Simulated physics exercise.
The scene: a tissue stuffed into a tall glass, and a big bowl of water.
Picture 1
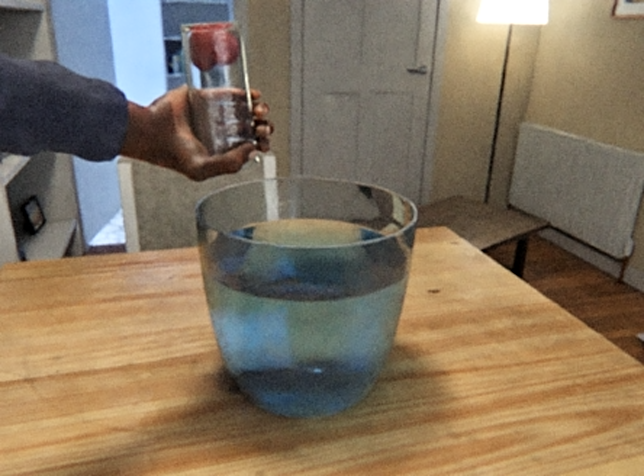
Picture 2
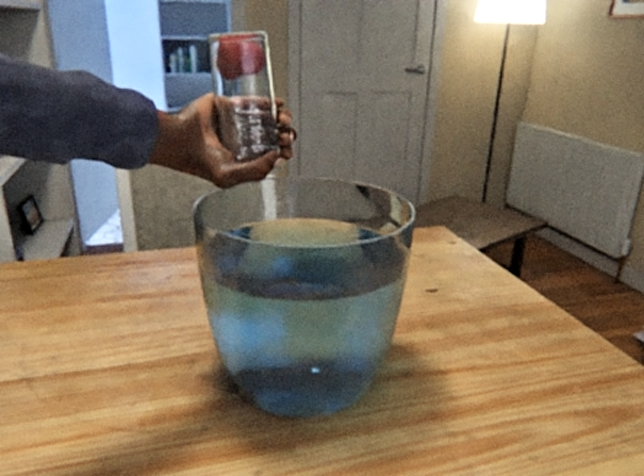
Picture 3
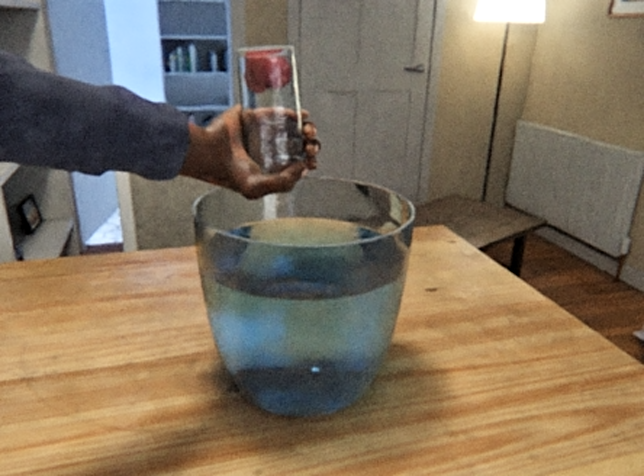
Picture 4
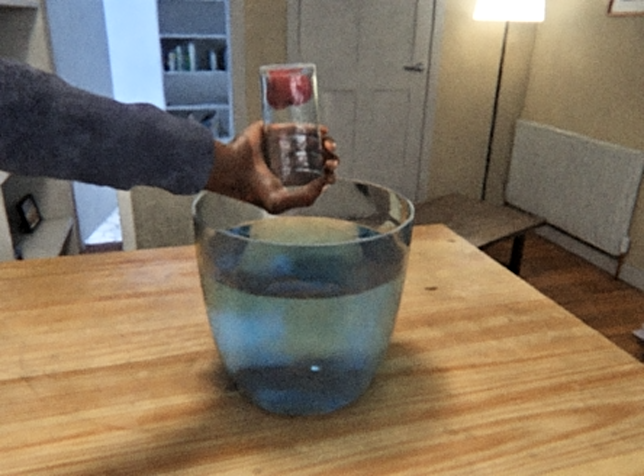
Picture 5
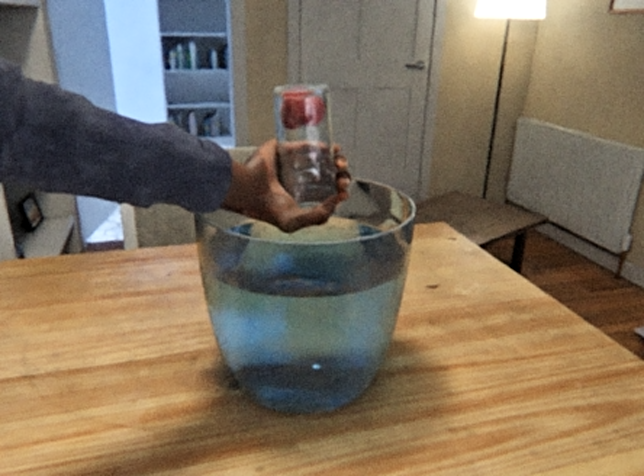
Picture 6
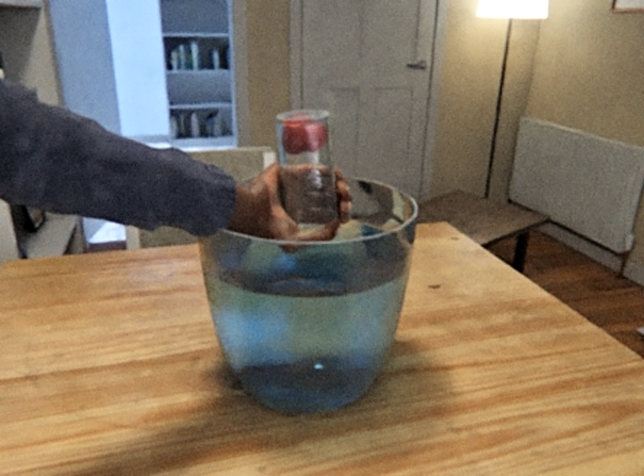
The clip opens with a hand in a dark sleeve holding an upside-down tall glass, a red wad of tissue stuffed inside, above a big clear bowl of water on a wooden table. The hand moves the glass rightward and steadily down, until its mouth is just above the water.
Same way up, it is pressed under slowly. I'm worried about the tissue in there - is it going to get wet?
No, it stays dry.
Shortly, the tall glass enters the water.
Then, air is trapped inside and holds the level down.
At the finish, the tall glass is under, still full of air, and the tissue is dry.
